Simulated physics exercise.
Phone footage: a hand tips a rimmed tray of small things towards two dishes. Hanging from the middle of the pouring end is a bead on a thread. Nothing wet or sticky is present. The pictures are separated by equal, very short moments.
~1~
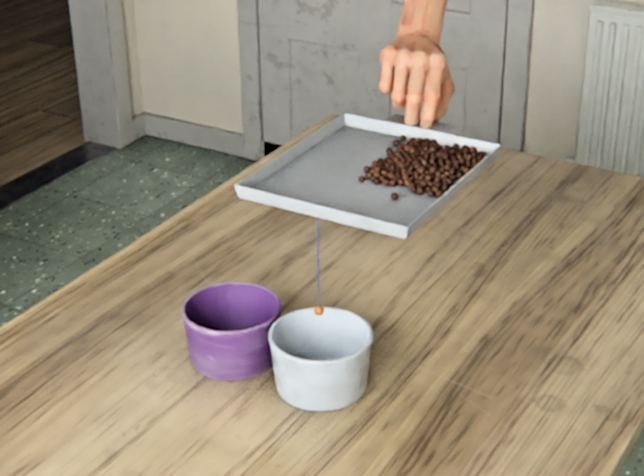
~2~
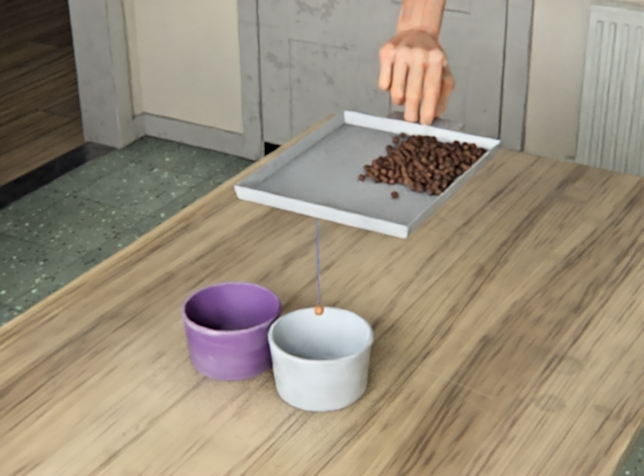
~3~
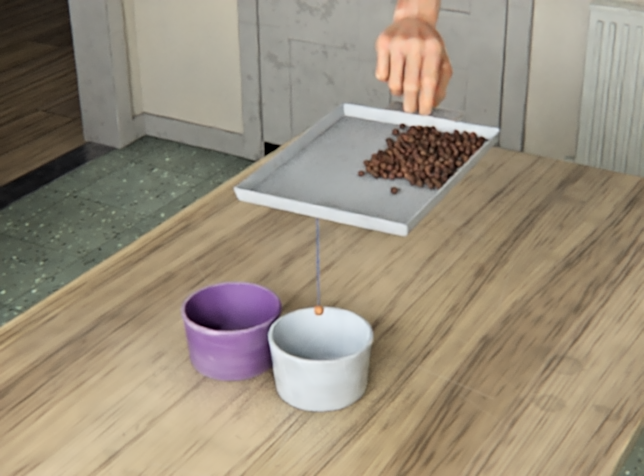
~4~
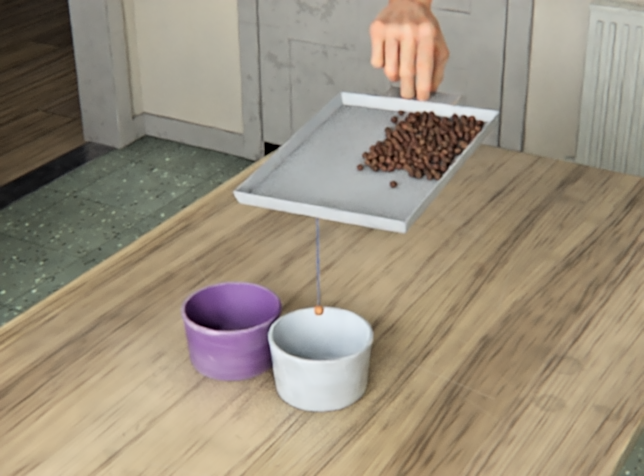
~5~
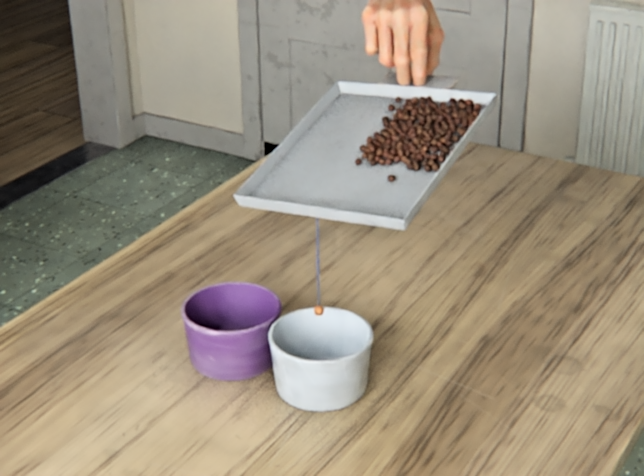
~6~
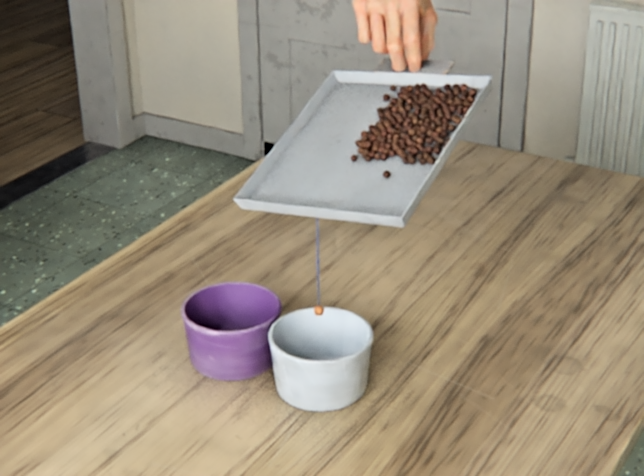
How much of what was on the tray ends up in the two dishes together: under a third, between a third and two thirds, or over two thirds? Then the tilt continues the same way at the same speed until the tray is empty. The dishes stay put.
The catch is going to be good, above two thirds of the load.
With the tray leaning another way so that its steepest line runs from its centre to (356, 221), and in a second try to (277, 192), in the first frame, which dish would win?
Try one - the dish to the right; try two - the dish to the left.
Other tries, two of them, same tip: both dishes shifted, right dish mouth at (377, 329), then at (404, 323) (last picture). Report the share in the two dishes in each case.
Approximately 40 percent, followed by approximately 0 percent.
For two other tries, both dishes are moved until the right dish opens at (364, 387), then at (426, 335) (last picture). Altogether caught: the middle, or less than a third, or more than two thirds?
The two tries give, in order: Less than a third; less than a third.
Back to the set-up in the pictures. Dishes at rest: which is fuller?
That one is the one on the left.
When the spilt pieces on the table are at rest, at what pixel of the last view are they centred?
Estimate: About (153, 384).
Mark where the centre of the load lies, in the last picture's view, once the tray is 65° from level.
Roughly at (259, 219).
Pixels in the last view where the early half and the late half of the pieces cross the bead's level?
I'd place the first part at (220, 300) and the rest at (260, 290).
Just after the last frame, tray tipped steeply; roughly half on the tray; just a few in the right dish; about a tenth in the left dish; just a few outside both; roughly a third in the air.
A moment on, tray tipped past a quarter turn; roughly a third on the tray; just a few in the right dish; roughly a third in the left dish; roughly a quarter outside both; just a few in the air.
Further on, tray tipped past a quarter turn; about a tenth in the right dish; the larger part in the left dish; roughly a quarter outside both.
When it is over, tray tipped past a quarter turn; about a tenth in the right dish; the larger part in the left dish; roughly a quarter outside both.
